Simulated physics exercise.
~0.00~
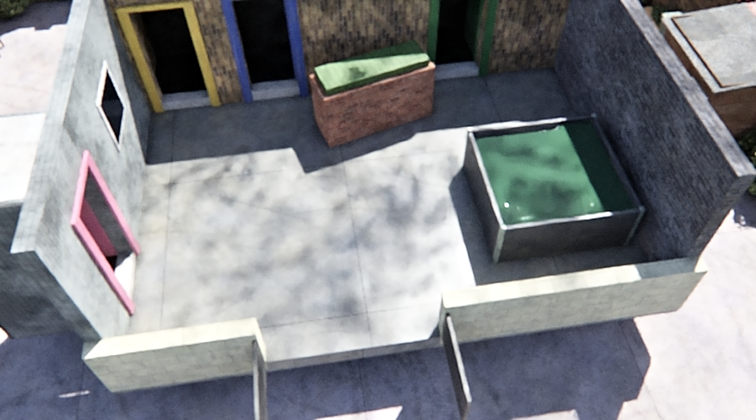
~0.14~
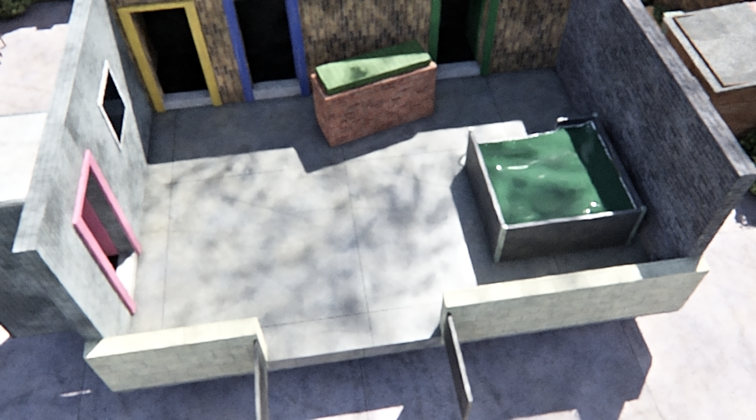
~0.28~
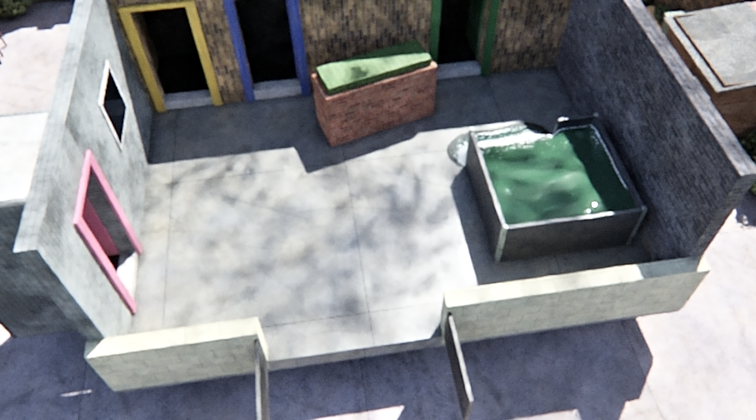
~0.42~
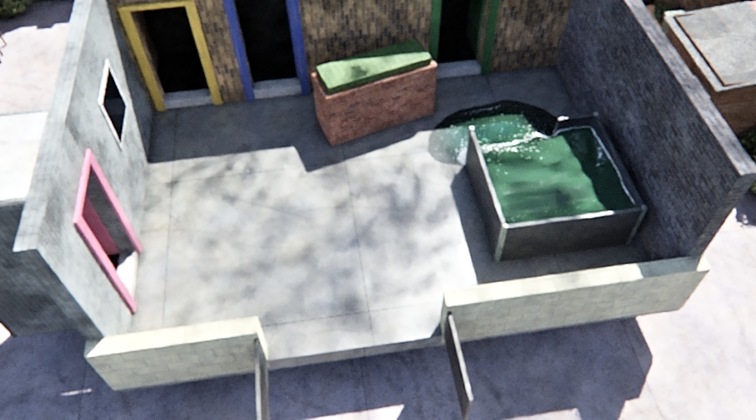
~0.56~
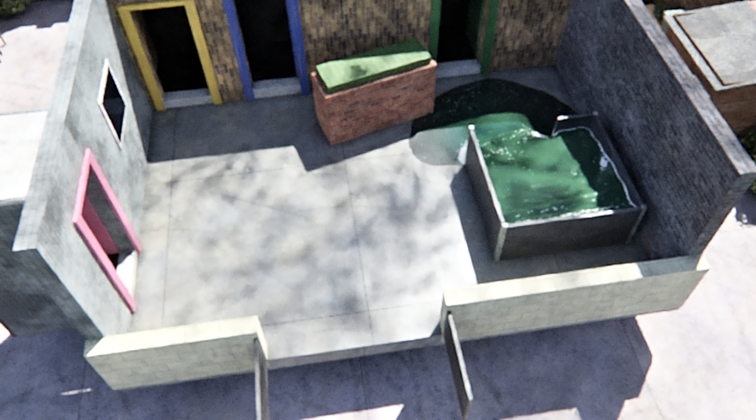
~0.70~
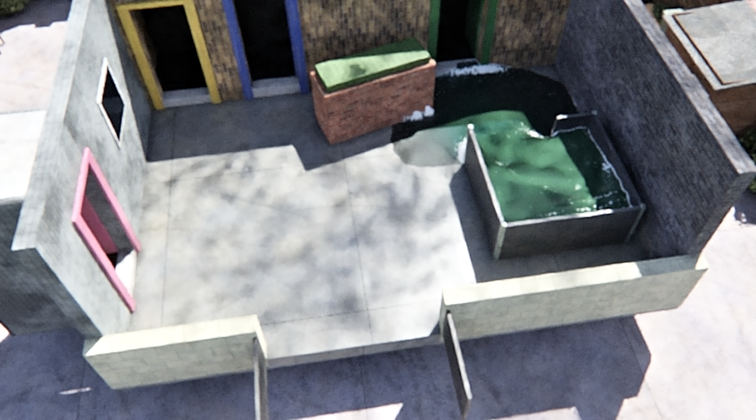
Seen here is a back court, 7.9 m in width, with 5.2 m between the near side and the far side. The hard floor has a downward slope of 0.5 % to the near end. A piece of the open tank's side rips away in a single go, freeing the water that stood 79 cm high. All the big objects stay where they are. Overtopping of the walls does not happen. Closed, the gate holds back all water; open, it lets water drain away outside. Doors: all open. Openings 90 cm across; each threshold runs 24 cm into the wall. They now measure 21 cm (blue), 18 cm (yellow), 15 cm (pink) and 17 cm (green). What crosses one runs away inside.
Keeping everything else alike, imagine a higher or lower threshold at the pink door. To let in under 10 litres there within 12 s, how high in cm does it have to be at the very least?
At least roughly 8 cm.
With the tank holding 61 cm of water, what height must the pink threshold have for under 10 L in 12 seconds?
I'd go with near 6.0 cm then.
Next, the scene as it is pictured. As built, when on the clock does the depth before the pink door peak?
Peak time: Around 9.0 s.
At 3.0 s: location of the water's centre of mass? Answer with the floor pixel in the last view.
The water is centred around (486, 147) in the last picture's pixels.
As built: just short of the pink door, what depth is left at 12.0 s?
The depth there is around 9.0 cm.
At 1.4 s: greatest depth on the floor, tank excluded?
About 46 cm.
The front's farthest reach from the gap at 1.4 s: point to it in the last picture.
Around (351, 92).
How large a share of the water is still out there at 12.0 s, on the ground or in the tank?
Roughly 78 %.
After 1.4 s water covers 20 % of the floor, deepest (46 cm) near (433, 83); it has not reached the pink door.
After 3.0 s water covers 45 % of the floor, deepest (34 cm) near (550, 69); it has not reached the pink door.
After 12.0 s water covers 95 % of the floor, deepest (10 cm) near (127, 363); 9 cm at the pink door, 0 litres in over its 15 cm threshold.
At the pink door as built, the water arrived by 4.0 s and peaked near 12 cm at 8.8 s.
Run again over the same 12 s with other heights there, 21 litres in over 7 cm, 4 litres over 9.5 cm. The limit of 10 litres is kept from about 8 cm up.
